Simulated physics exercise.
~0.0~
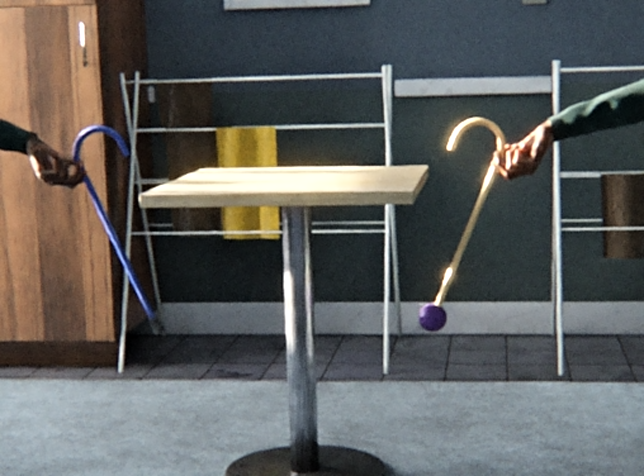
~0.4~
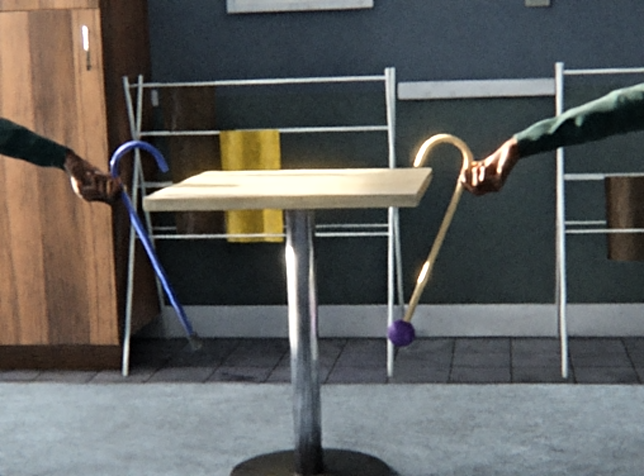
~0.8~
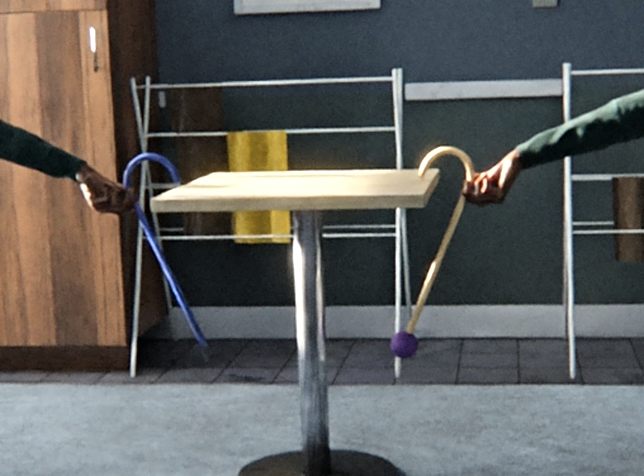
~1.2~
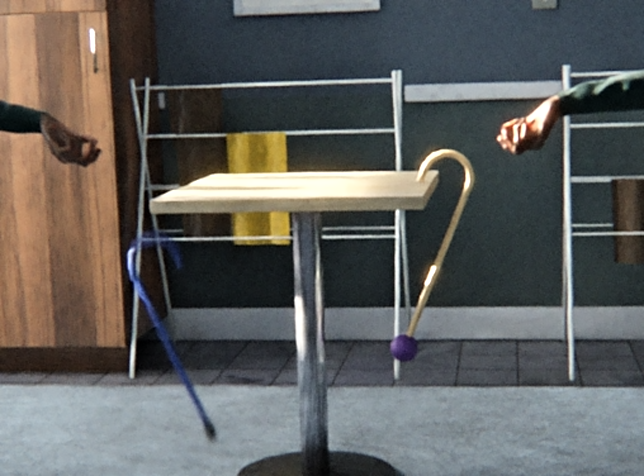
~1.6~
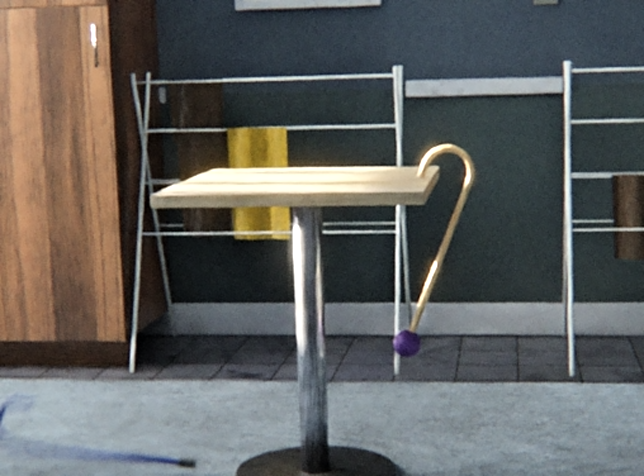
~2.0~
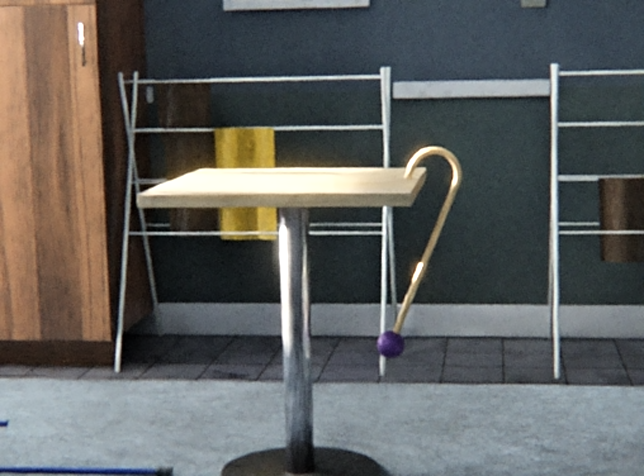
A blue cane and a pale hooked stick with a purple ball at its tip were brought by two hands to opposite edges of a table and released; the cane dropped to the floor on the left, while the stick stayed hanging on the right.
